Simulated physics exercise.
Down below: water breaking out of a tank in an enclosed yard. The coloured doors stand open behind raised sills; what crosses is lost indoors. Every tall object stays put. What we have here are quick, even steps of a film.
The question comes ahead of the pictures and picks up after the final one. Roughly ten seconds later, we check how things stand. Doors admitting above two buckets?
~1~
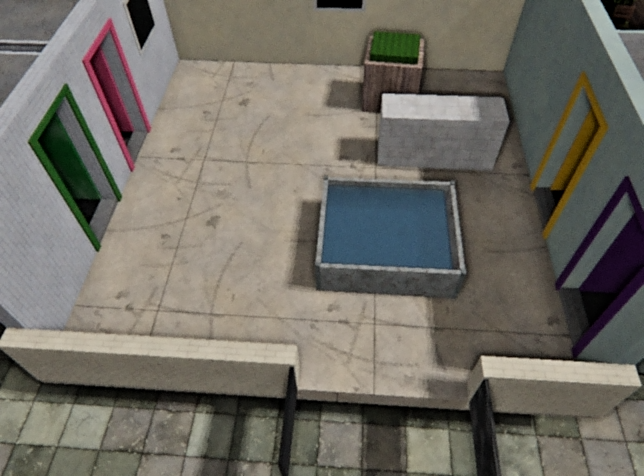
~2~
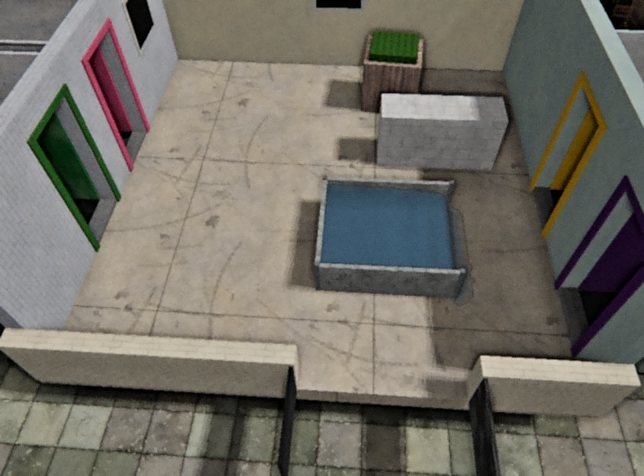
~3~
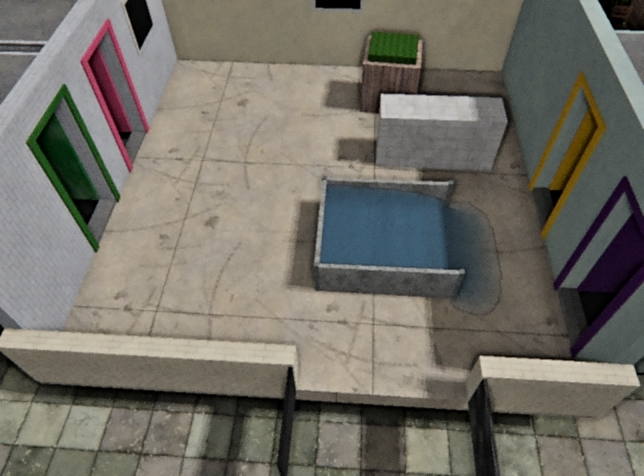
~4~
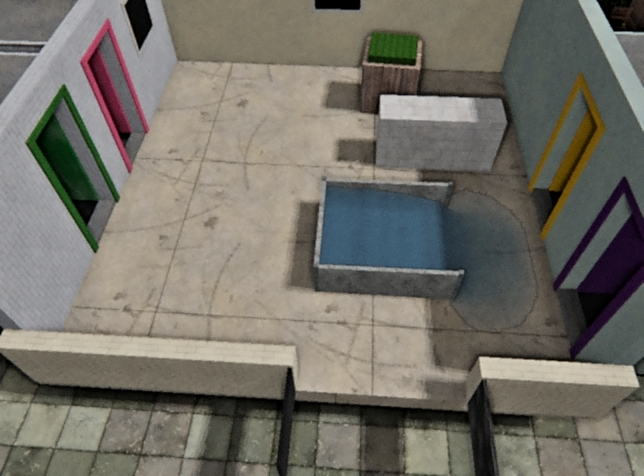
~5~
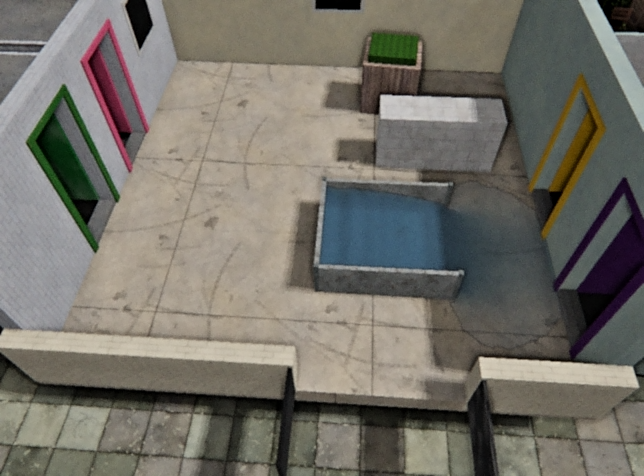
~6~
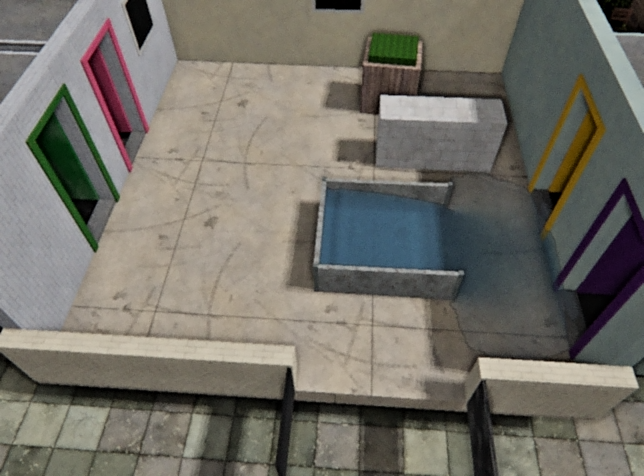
As I see it, yellow door: Above two buckets. Purple door: Above two buckets. Green door: Two buckets at most. Pink door: Two buckets at most.
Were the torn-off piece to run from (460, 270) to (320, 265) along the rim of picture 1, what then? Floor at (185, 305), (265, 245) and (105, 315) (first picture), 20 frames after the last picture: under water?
Log: Point 1 inundated; point 2 unreached; point 3 inundated.
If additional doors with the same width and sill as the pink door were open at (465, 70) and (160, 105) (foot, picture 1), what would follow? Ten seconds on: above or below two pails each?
In order: Exceeds it, falls short.
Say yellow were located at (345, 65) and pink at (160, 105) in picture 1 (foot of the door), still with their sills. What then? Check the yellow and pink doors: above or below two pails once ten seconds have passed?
Note: Yellow door does not reach the limit, pink door does not reach the limit.
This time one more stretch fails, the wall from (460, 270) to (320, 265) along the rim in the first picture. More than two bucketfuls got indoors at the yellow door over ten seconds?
Yellow remains below.
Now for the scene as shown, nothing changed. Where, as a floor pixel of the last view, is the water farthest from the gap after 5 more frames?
About at (513, 146).
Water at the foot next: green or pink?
Go with the green-painted one.
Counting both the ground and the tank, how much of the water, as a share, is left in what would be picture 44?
Near 78 in a hundred.
A moment on, water covers 15 % of the floor; the yellow door over two buckets in, the purple door over two buckets in, the green door not reached, the pink door not reached.
Next, water covers 15 % of the floor; the yellow door far over two buckets in, the purple door over two buckets in, the green door not reached, the pink door not reached.
Then, water covers 35 % of the floor; the yellow door far over two buckets in, the purple door far over two buckets in, the green door not reached, the pink door not reached.
Later, water covers 55 % of the floor; the yellow door far over two buckets in, the purple door far over two buckets in, the green door not reached, the pink door not reached.
In the end, water covers 75 % of the floor; the yellow door far over two buckets in, the purple door far over two buckets in, the green door wet at the sill, nothing in, the pink door not reached.
